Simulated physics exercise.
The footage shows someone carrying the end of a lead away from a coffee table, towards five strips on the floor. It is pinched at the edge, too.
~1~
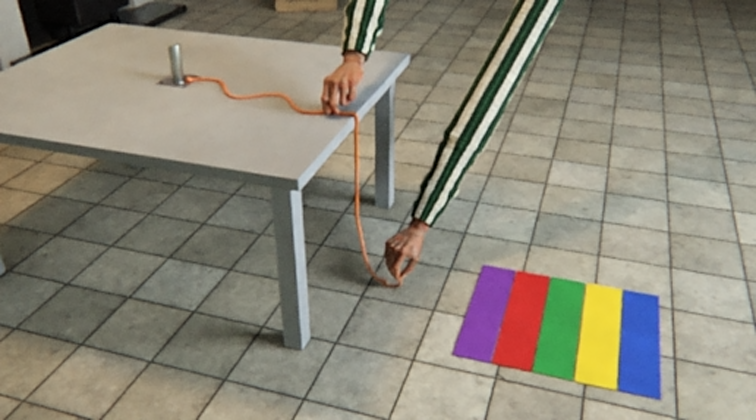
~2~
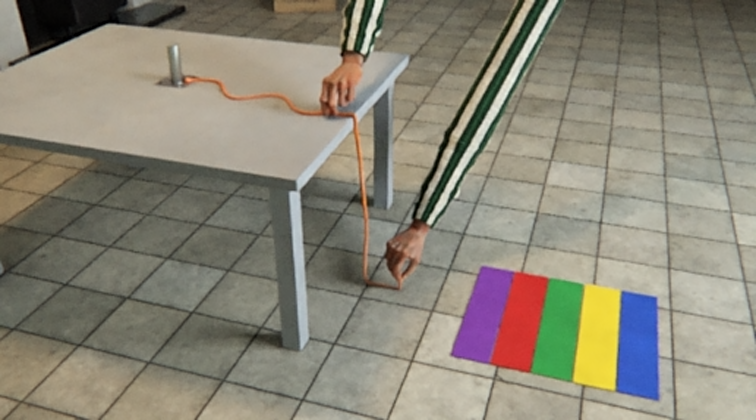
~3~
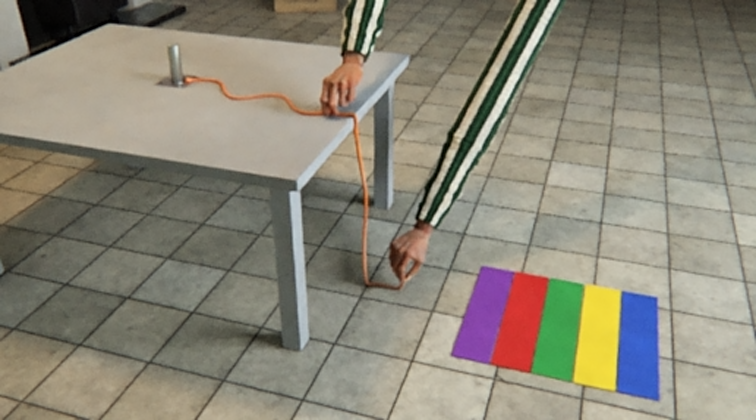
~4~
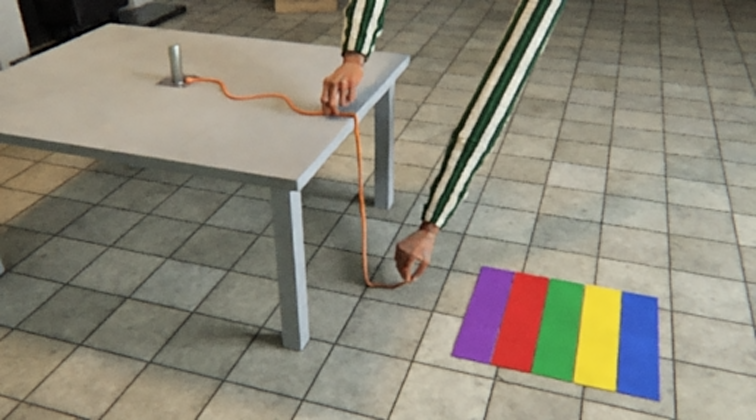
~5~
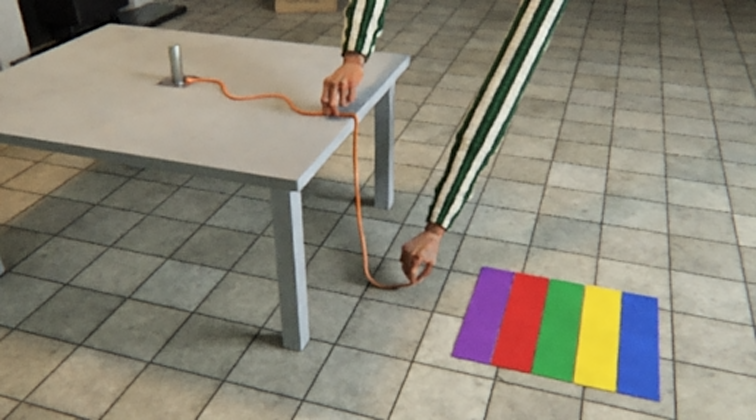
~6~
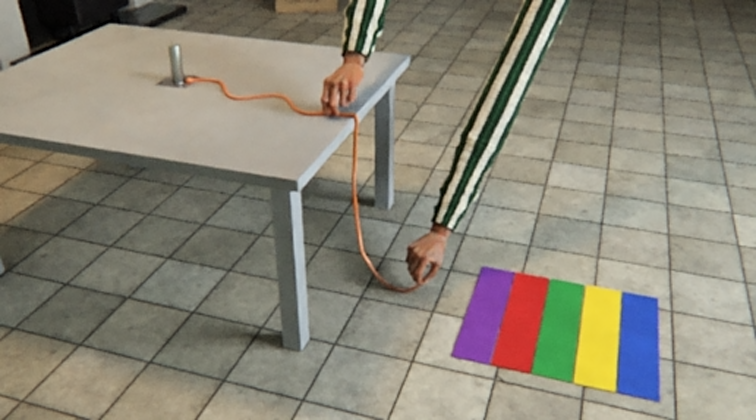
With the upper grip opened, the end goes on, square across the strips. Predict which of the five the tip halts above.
I expect it over the green strip.
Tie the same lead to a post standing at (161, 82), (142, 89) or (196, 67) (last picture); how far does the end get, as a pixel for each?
Try by try: (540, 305), (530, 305) and (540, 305).
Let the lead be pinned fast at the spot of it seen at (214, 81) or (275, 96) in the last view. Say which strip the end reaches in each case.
Expected strip, first: Green; second: Red.
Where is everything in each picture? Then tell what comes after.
End (400, 277); purple (477, 340); red (516, 348); green (556, 357); yellow (597, 365); blue (640, 374), in the first picture.
End (401, 278); lead through (218, 82) (255, 97) (299, 112) (358, 141) (365, 207) (365, 270), in the second picture.
End (405, 279), in the third picture.
End (410, 280); lead through (219, 82) (255, 97) (300, 112) (358, 141) (362, 207) (365, 271), in the fourth picture.
End (416, 281), in the fifth picture.
End (422, 282); lead through (219, 83) (256, 97) (300, 112) (355, 141) (355, 206) (373, 269), in the sixth picture.
A little later, end near (502, 298); over purple.
Next, end near (539, 305); over red.
When it is tight, end near (562, 309); over green. It gets as far as the green strip.
